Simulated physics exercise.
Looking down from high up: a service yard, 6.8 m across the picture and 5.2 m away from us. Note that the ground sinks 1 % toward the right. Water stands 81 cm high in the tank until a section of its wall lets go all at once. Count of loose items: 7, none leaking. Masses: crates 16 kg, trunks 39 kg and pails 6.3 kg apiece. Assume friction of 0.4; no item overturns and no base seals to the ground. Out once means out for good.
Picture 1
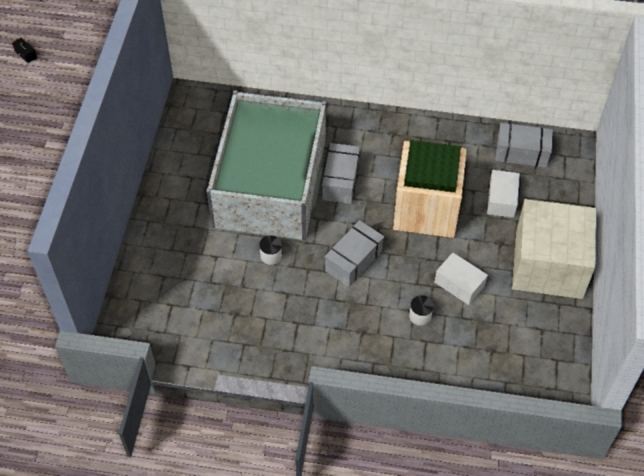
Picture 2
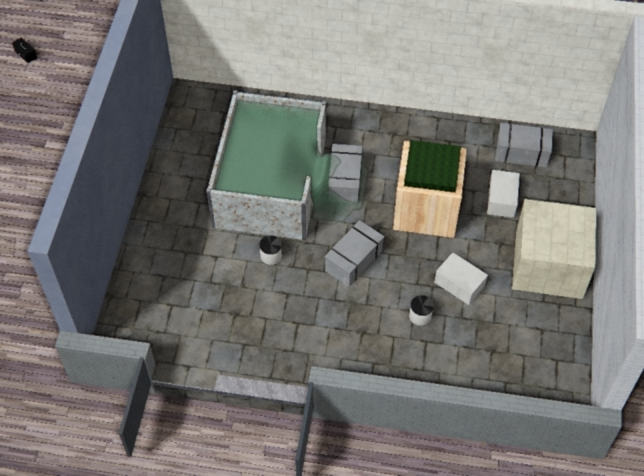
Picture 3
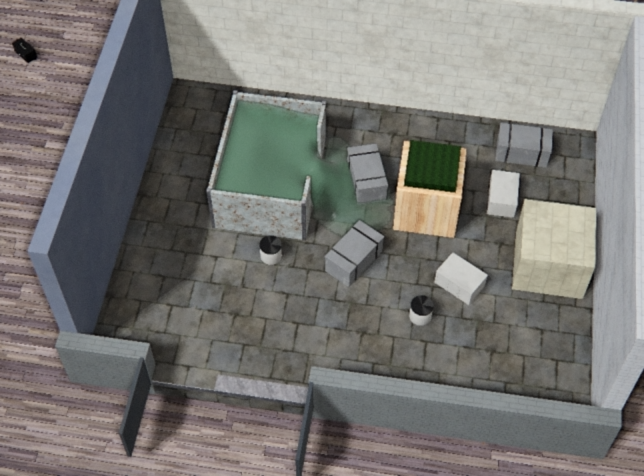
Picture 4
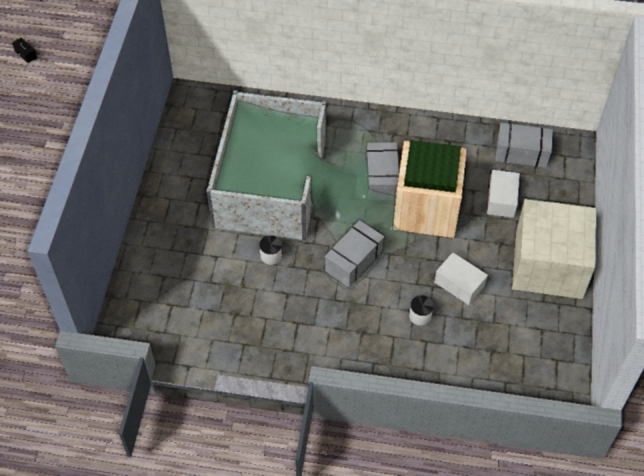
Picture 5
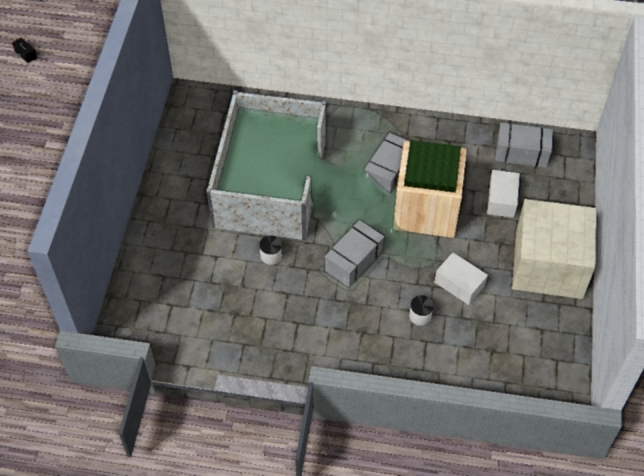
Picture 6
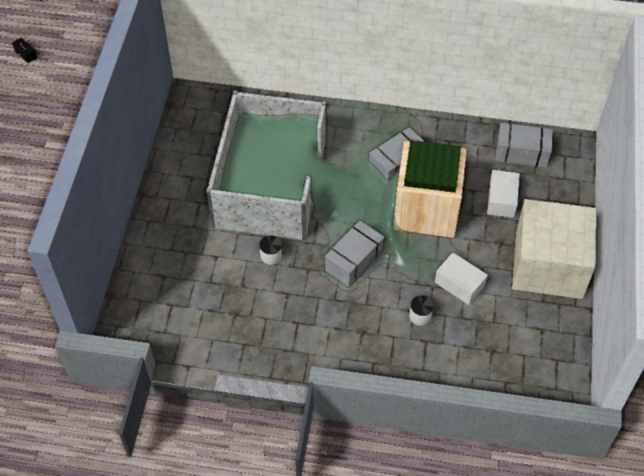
At the start, green water fills a stone-walled tank in a walled yard of grey trunks, pale boxes and small pails. Part of the tank's right wall opens and water spreads rightward across the paving, pushing the nearest trunk right, then turning it beside the wooden planter, while the other objects stay put.
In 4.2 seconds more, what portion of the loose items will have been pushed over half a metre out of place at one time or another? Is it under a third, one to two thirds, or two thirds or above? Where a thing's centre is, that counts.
It is two thirds or above.
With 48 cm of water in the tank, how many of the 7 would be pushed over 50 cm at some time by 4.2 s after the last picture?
Result: 2.
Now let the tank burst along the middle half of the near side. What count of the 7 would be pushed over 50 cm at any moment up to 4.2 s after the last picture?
The count would be 1.
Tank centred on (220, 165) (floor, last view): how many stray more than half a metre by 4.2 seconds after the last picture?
In that case the number is 5.
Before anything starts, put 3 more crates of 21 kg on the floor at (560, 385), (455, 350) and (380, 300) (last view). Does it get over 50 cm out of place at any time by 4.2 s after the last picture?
In the order asked: Above the mark; above the mark; above the mark.
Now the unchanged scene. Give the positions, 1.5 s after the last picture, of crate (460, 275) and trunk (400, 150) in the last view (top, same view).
First near (525, 298), second near (515, 116).
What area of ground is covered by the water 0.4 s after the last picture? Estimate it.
Roughly 10.5 m2.
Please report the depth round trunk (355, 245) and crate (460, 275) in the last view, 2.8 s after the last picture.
4 and 5 cm.
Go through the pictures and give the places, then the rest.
In the first frame, a trunk at (341, 165), on the bottom; a trunk at (354, 246), on the bottom; water covers 2.3 m2; 0 of 7 have shifted.
In the second frame, a trunk at (345, 166), on the bottom, 6 cm from its start; a trunk at (354, 246), on the bottom; 2.8 m2 under water; 1 of 7 have shifted.
In the third frame, a trunk at (367, 166) rests on the ground, 39 cm from its start; a trunk at (354, 246), on the bottom; 3.5 m2 under water; 1 of 7 have shifted.
In the fourth frame, a trunk at (383, 163), on the bottom, 63 cm from its start; a trunk at (354, 246), on the bottom; water covers 4.6 m2; 1 of 7 have shifted.
In the fifth frame, a trunk at (390, 156) rests on the ground, 76 cm from its start; a trunk at (354, 246), on the bottom; 5.7 m2 under water; 1 of 7 have shifted.
In the sixth frame, a trunk at (399, 149) rests on the ground, 92 cm from its start; a trunk at (355, 246) rests on the ground; water covers 6.9 m2; 1 of 7 have shifted.
Then, 0.4 s after the last picture 1 of 7 are over 50 cm from their spots; 0 afloat.
Then, 1.5 s after the last picture 5 of 7 are over 50 cm from their spots; 2 afloat.
Then, 2.8 s after the last picture 5 of 7 are over 50 cm from their spots; 3 afloat.
Then, 4.2 s after the last picture 5 of 7 are over 50 cm from their spots, and 5 have been at some point; 5 afloat.
